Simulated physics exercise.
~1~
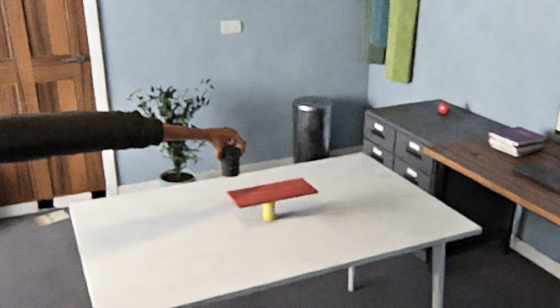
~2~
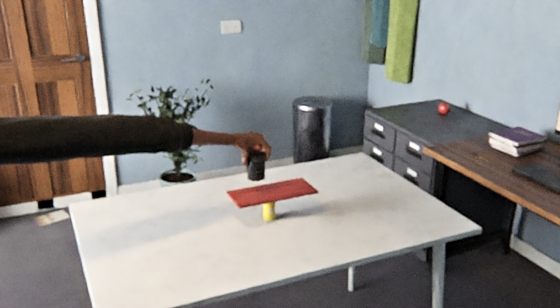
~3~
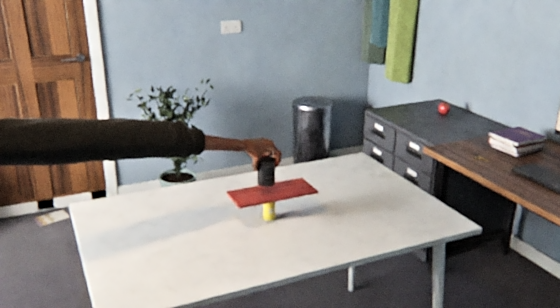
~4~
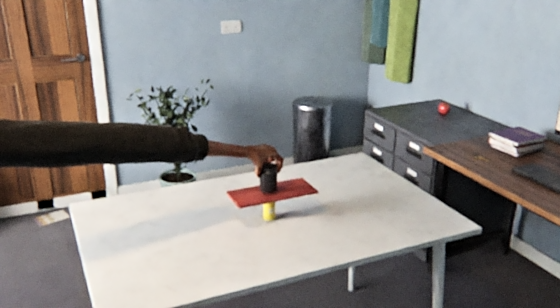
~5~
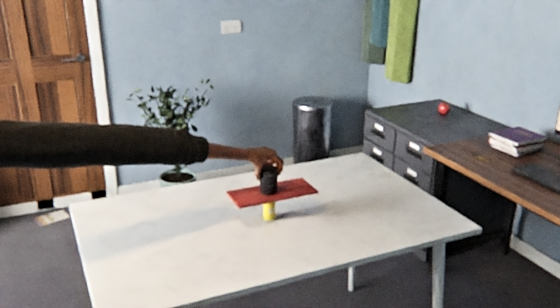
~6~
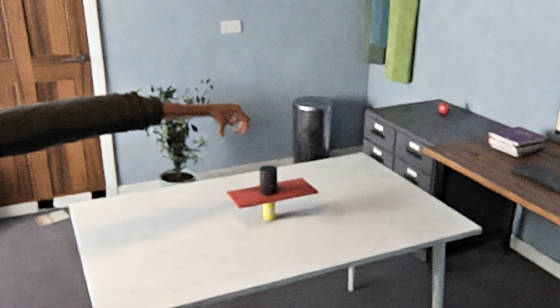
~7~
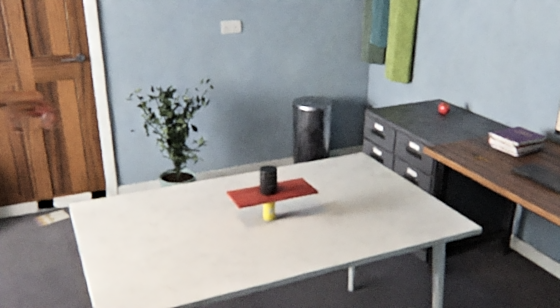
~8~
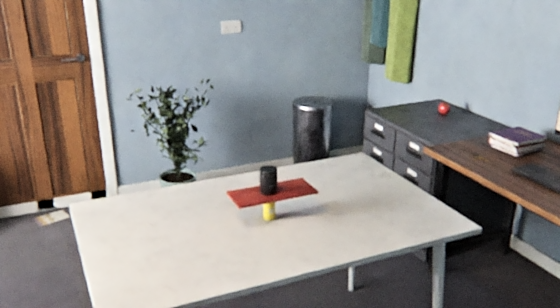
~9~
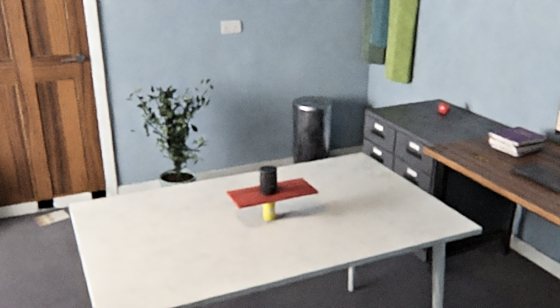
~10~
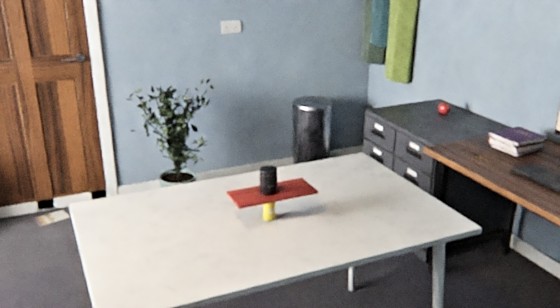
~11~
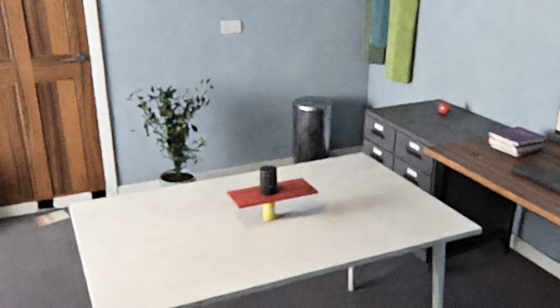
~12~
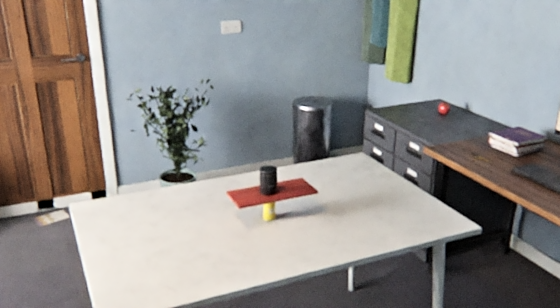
An arm reached in from the left holding a black jar, moved it right and lowered it onto a red board balanced on a yellow shaker on the table. The hand let go and withdrew, and the little tower stayed standing.
